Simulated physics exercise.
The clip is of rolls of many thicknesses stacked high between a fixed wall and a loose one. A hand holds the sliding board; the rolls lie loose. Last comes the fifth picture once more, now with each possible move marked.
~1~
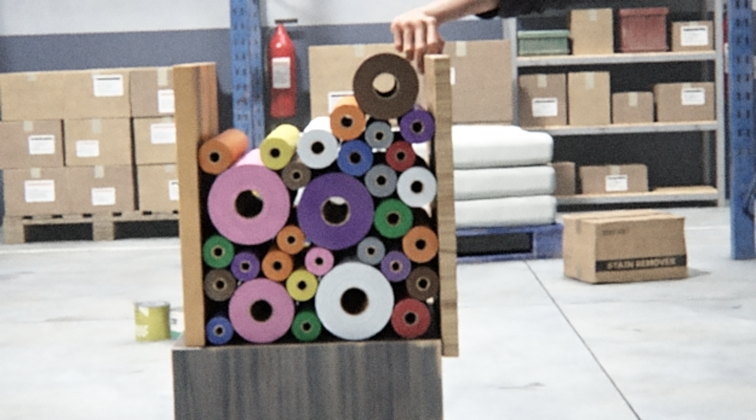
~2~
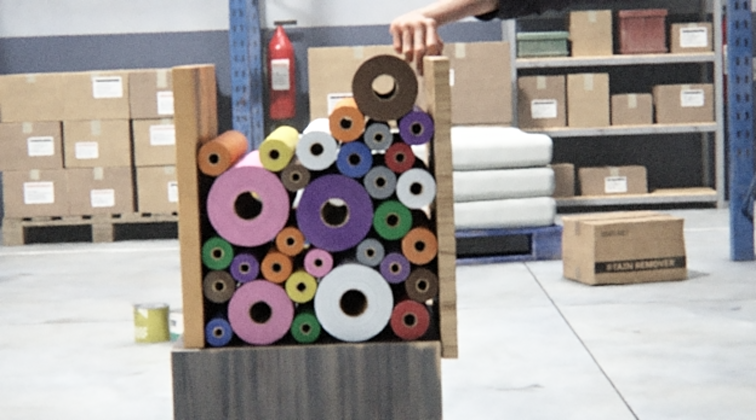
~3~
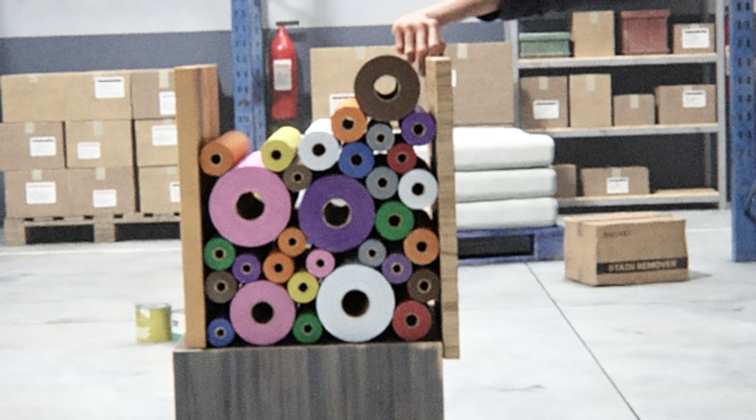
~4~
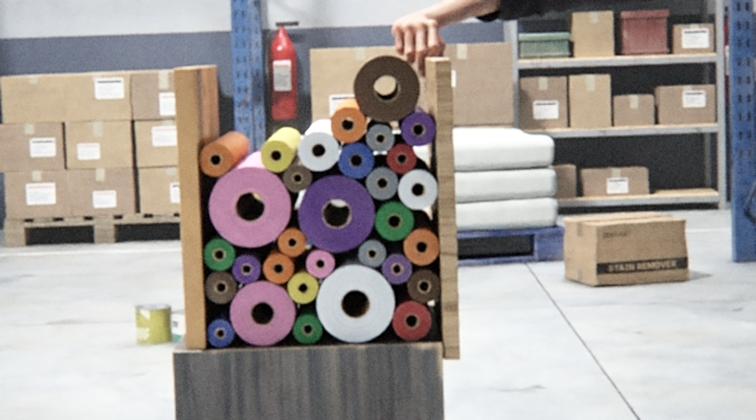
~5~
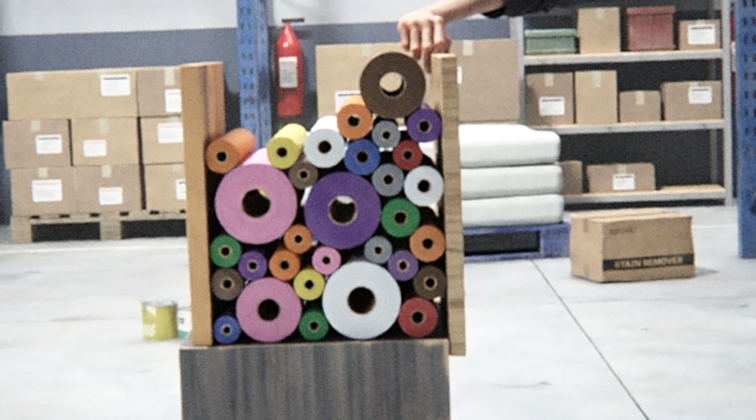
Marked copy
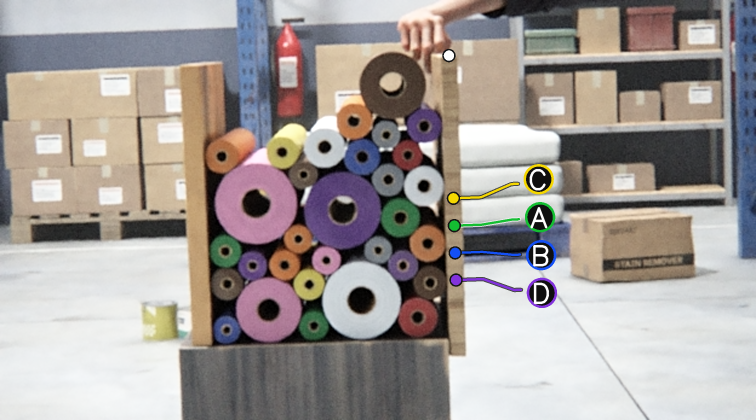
The camera, level with a stack of coloured rolls seen end-on in a warehouse, jitters slightly. Between two upright wooden boards on a grey base, pink rolls sit left and low, a large purple one in the middle, a white one below and a brown one at upper right, with boxes behind. A hand holds the right board's top, and nothing visibly shifts among the rolls as the view finally drifts slightly left.
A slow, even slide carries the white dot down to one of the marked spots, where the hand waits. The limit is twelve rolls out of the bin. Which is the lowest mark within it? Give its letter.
D is the limit.
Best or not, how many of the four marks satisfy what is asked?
Four of the four.
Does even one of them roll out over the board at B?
Yes.
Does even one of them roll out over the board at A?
Yes.
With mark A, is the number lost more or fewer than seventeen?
Fewer than seventeen.
On the marked copy, A at (454, 225); B at (455, 253); C at (454, 198); D at (456, 280); the white dot at (449, 56).
Following D. Soon after the start, top of the board (443, 148).
Later, top of the board (446, 248).
In the end, top of the board (447, 279), ten out over the board.
As for the rest, A about four out over the board; B about eight out over the board; C two out over the board.
